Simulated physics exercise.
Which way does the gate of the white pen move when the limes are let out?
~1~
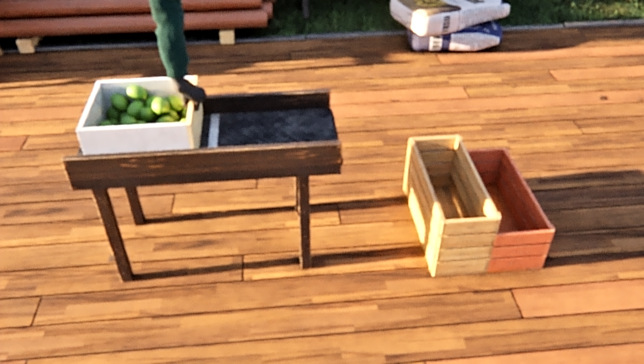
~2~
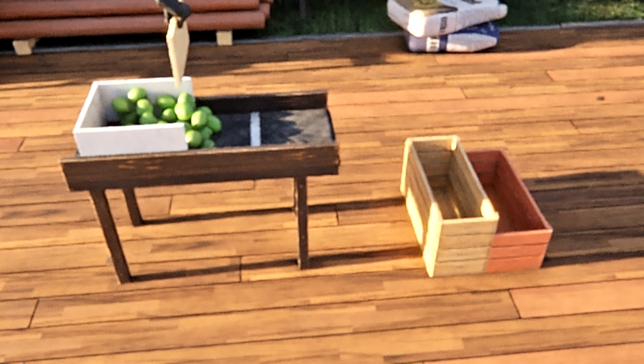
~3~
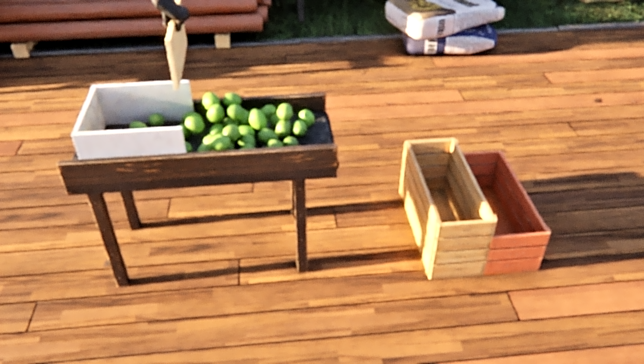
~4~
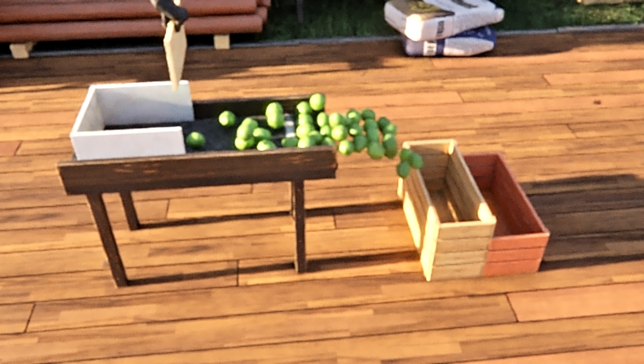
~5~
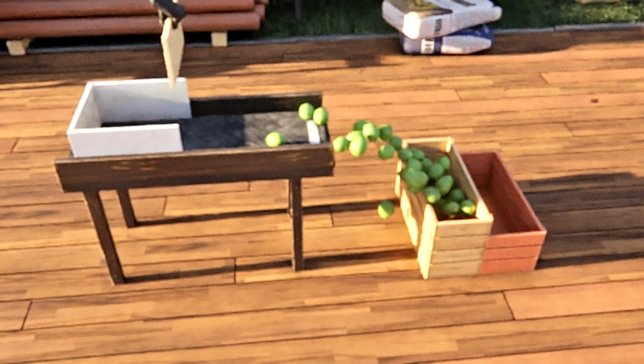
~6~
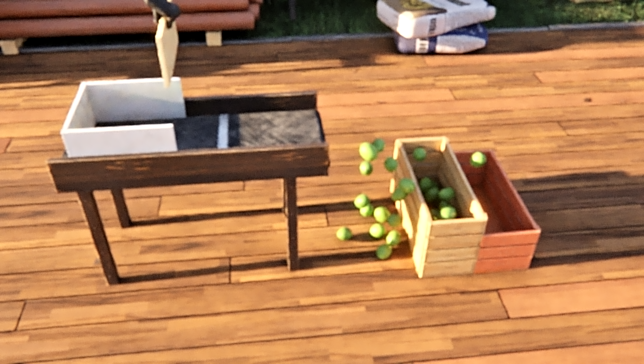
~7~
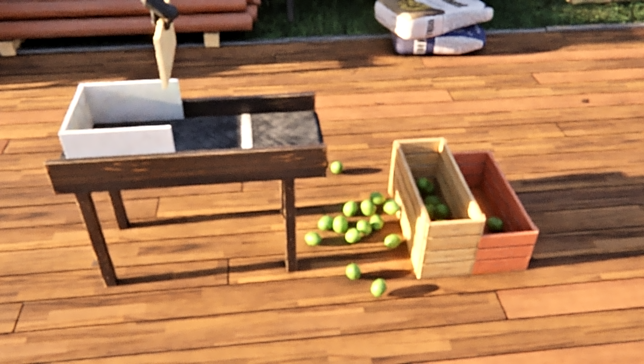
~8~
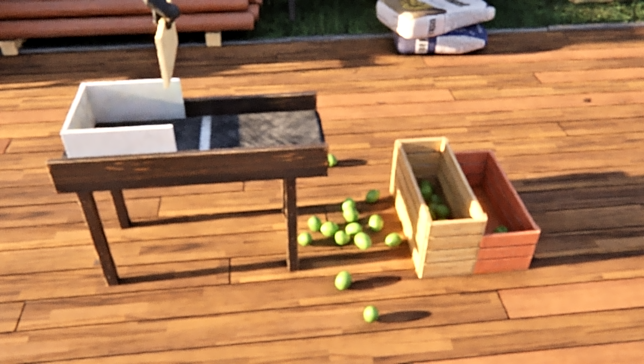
The gate moves up, and it is then held above the belt while the limes travel out to the right.
